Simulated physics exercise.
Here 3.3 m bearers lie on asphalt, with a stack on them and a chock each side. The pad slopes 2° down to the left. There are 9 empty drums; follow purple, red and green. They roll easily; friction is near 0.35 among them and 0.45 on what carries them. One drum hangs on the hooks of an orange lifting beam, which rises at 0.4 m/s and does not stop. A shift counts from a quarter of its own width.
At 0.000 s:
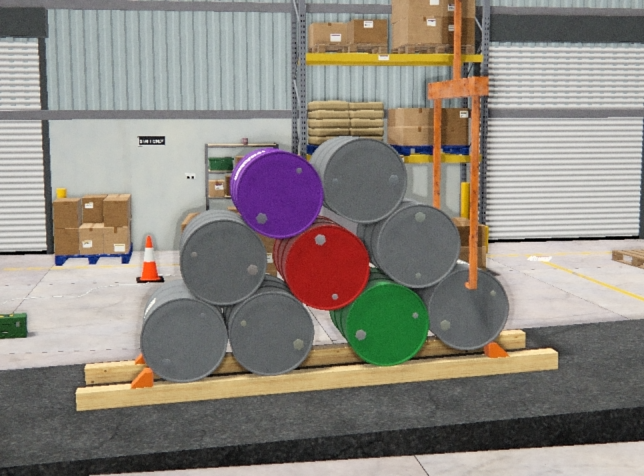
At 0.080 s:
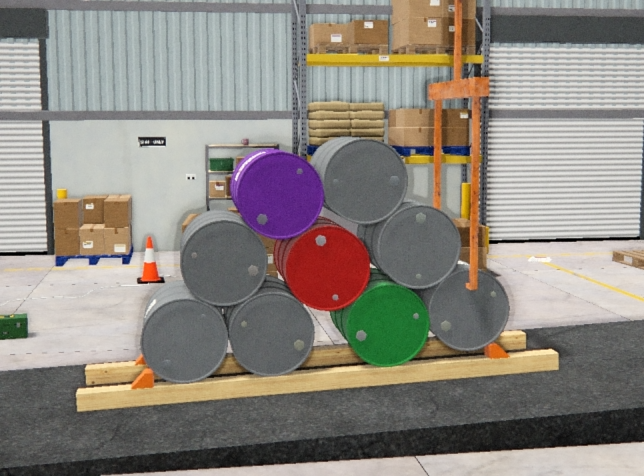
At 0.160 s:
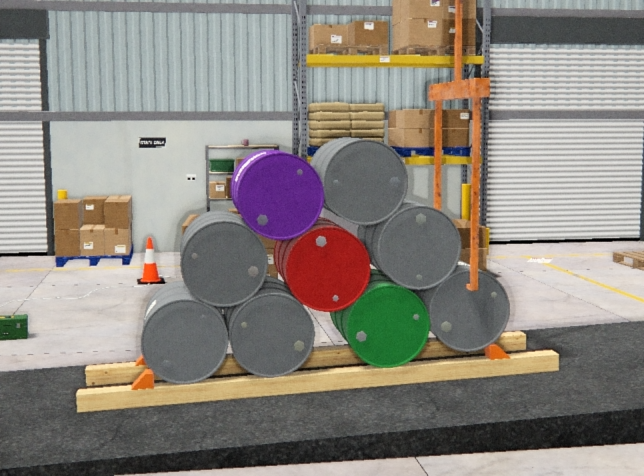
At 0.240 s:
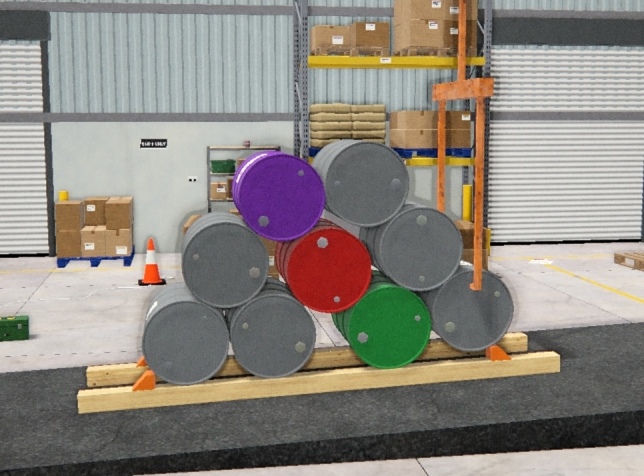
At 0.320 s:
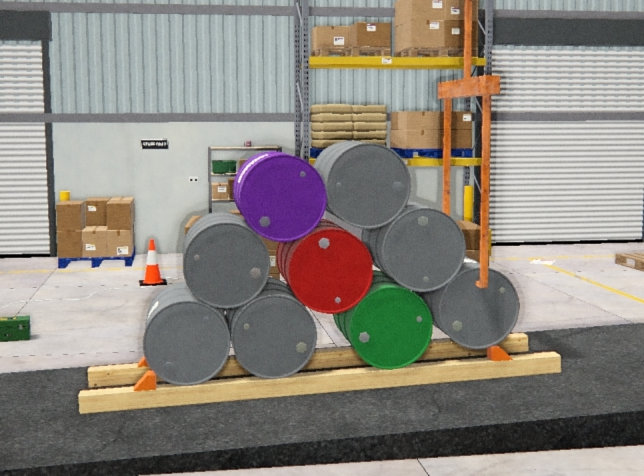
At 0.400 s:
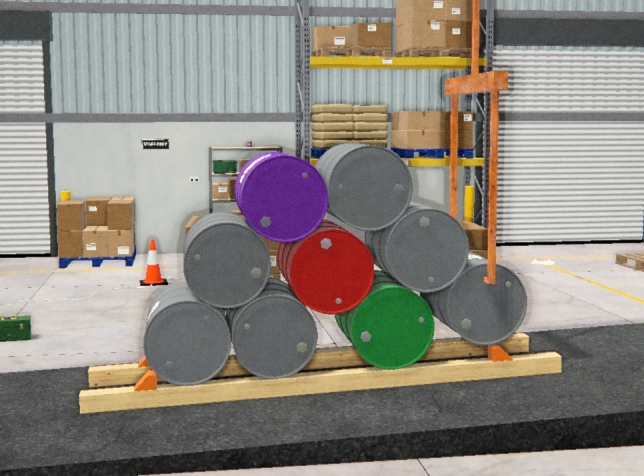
An orange lifting beam slowly draws the bottom right grey drum slightly right and upward.
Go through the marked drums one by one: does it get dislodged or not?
Purple shifts. Red loses its place. Green moves out of place.
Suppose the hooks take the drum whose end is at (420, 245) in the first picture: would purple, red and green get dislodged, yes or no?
Then purple no, red no, green no.
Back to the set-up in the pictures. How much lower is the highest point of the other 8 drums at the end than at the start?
Some 50 cm lower.
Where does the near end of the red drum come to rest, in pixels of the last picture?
Around (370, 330).
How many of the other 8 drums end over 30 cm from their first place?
In all, 5.
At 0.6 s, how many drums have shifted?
By then 0.
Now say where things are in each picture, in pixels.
The first picture shows purple (280, 195), red (328, 268), green (388, 325); hooked one at (469, 310); the pad slopes 2° down to the left; 4 of the 9 form the bottom row.
The second picture shows purple (281, 196), red (328, 269), green (388, 326); hooked one at (470, 311).
The third picture shows purple (281, 197), red (328, 270), green (388, 327); hooked one at (470, 311).
The fourth picture shows purple (282, 198), red (330, 271), green (390, 328); hooked one at (474, 311), up 1 cm.
The fifth picture shows purple (284, 198), red (331, 271), green (391, 328); hooked one at (480, 309), up 3 cm.
The sixth picture shows purple (285, 199), red (332, 272), green (393, 328); hooked one at (487, 305), up 6 cm.
Then, 0.6 s in, purple is 3 cm further right and 3 cm lower; red is 3 cm further right and 3 cm lower; green is 5 cm further right; 0 out of place.
Then, 0.9 s in, purple is 9 cm further right and 9 cm lower; red is 8 cm further right and 9 cm lower; green is 16 cm further right; 3 out of place.
Then, 1.1 s in, purple is 13 cm further right and 16 cm lower; red is 13 cm further right and 16 cm lower; green is 24 cm further right; 5 out of place.
In the end (8.9 s), purple is 24 cm further right and 44 cm lower; red is 27 cm further right and 41 cm lower; green is 48 cm further right and 2 cm higher; 5 out of place.
